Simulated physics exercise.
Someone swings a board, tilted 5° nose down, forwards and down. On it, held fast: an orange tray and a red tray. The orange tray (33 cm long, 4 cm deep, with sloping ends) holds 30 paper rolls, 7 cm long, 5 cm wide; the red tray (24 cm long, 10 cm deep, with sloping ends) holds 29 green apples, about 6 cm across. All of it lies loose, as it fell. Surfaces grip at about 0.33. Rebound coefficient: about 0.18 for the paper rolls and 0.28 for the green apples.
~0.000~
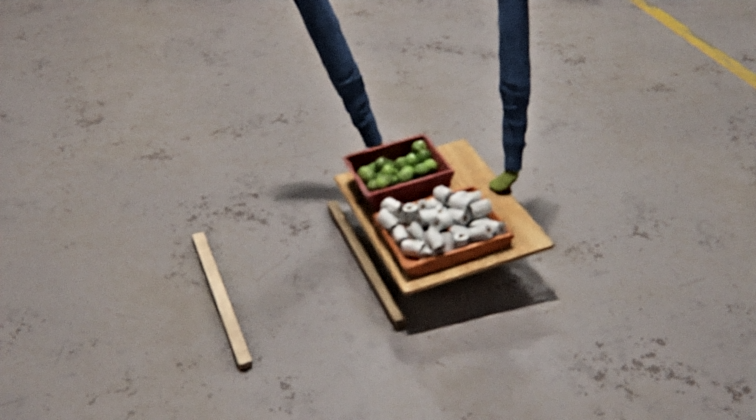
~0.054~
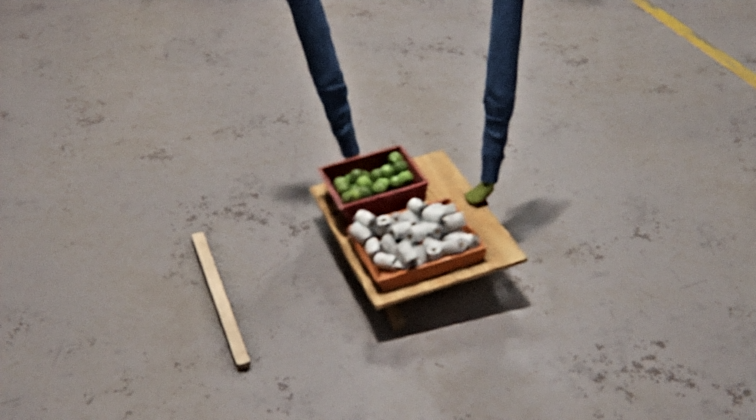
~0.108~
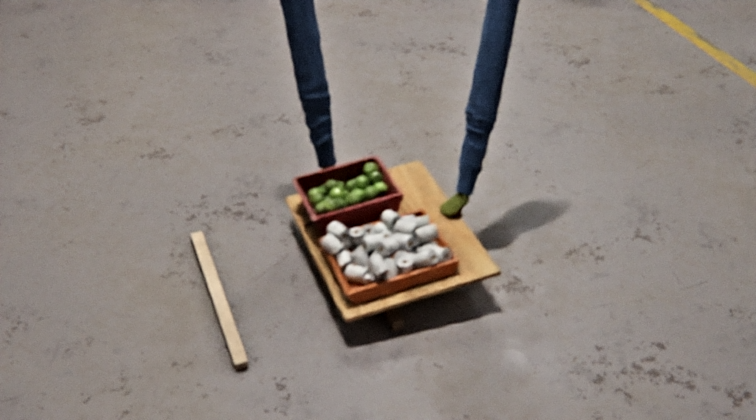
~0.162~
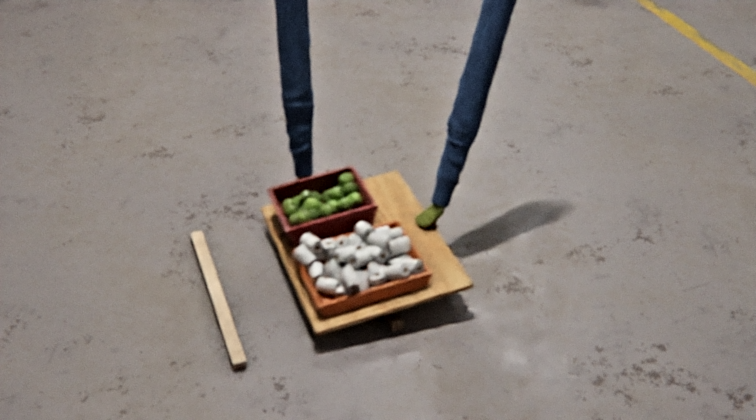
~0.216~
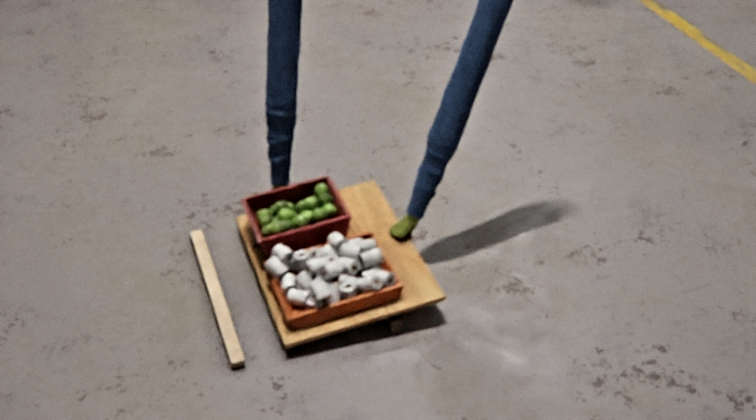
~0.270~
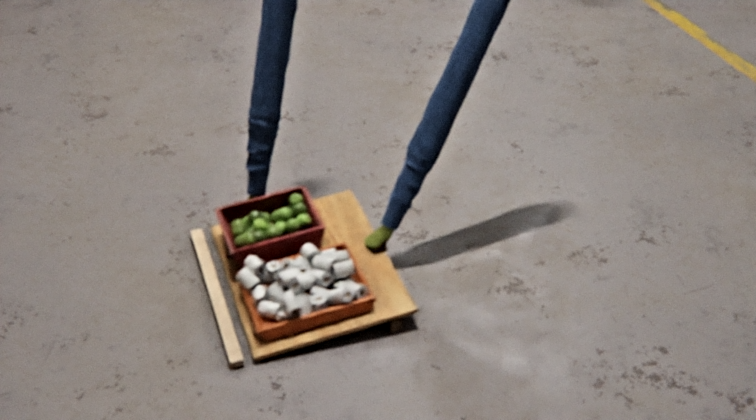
A tilted board carrying trays of green apples and white rolls swings left and down.
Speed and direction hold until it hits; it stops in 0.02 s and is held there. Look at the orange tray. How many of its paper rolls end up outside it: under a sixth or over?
Over a sixth of the paper rolls leave the orange tray.
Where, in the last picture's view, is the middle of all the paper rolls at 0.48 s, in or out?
Around (269, 296).
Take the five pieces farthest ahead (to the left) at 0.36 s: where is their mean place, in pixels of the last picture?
Near (231, 282).
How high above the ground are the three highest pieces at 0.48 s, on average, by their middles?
Roughly 18 cm.
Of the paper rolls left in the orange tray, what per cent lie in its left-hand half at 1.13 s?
Some 70 per cent.
After 0.28 s, the board stops.
After 0.36 s, 2 of 30 out of the orange tray and 0 of 29 out of the red tray.
After 0.48 s, 4 of 30 out of the orange tray and 1 of 29 out of the red tray.
After 0.70 s, 8 of 30 out of the orange tray and 1 of 29 out of the red tray.
Outcome (at 1.13 s), 8 of 30 out of the orange tray and 1 of 29 out of the red tray. Asked share, 8 of 30, 27 per cent.
